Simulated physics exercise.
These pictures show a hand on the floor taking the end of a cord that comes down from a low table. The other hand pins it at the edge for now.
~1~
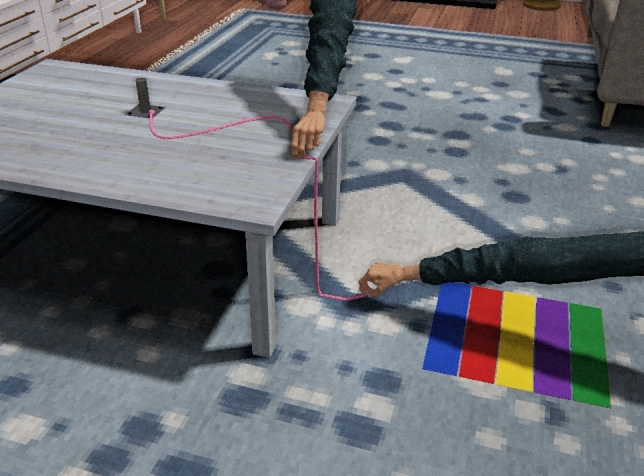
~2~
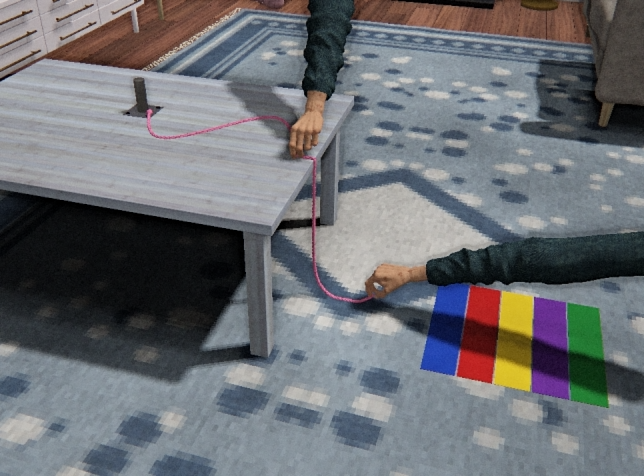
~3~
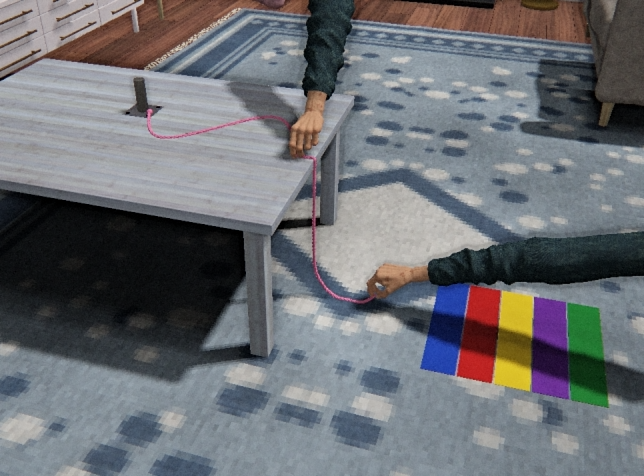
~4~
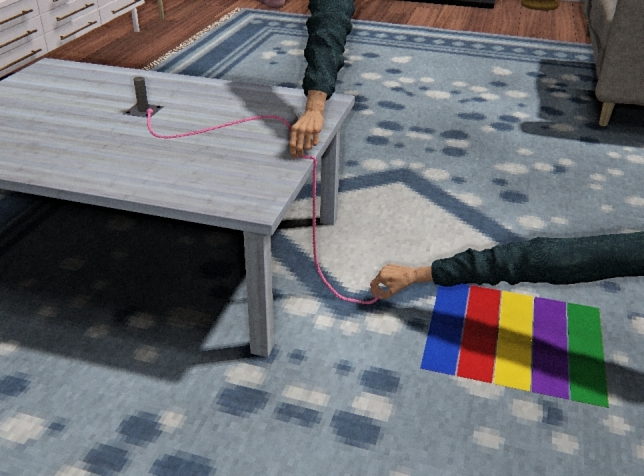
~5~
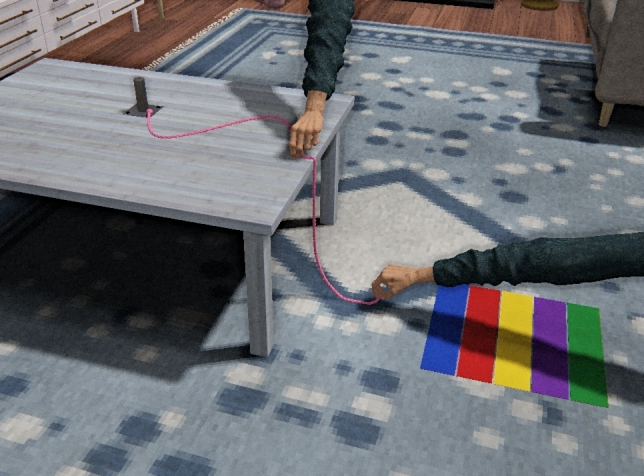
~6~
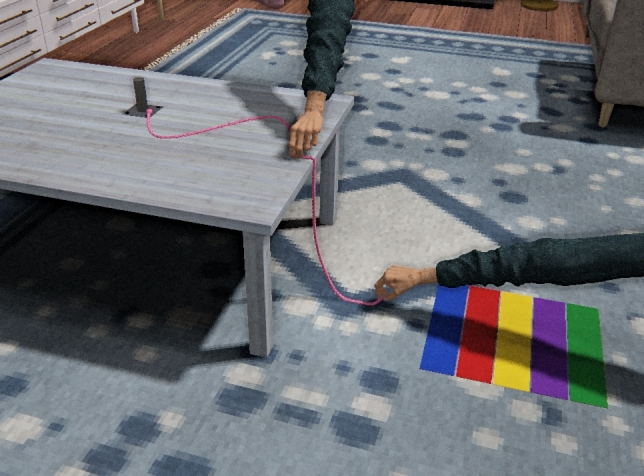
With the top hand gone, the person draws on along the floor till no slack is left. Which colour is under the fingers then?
The end stops over the green strip.
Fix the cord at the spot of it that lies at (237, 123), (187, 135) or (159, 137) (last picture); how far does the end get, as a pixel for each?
Try by try, around (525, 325), (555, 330) and (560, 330).
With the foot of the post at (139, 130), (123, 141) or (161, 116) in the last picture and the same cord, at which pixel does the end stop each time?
Near (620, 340), (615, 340) and (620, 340).
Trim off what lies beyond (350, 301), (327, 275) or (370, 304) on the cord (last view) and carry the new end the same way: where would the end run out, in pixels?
The places are (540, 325), (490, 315) and (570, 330).
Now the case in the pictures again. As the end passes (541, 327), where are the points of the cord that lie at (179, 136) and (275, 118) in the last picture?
Near (219, 128) and (316, 147).
Soon after, end near (542, 327); over purple.
After that, end near (576, 333); over green.
At the stop, end near (594, 337); over green. It gets as far as the green strip.
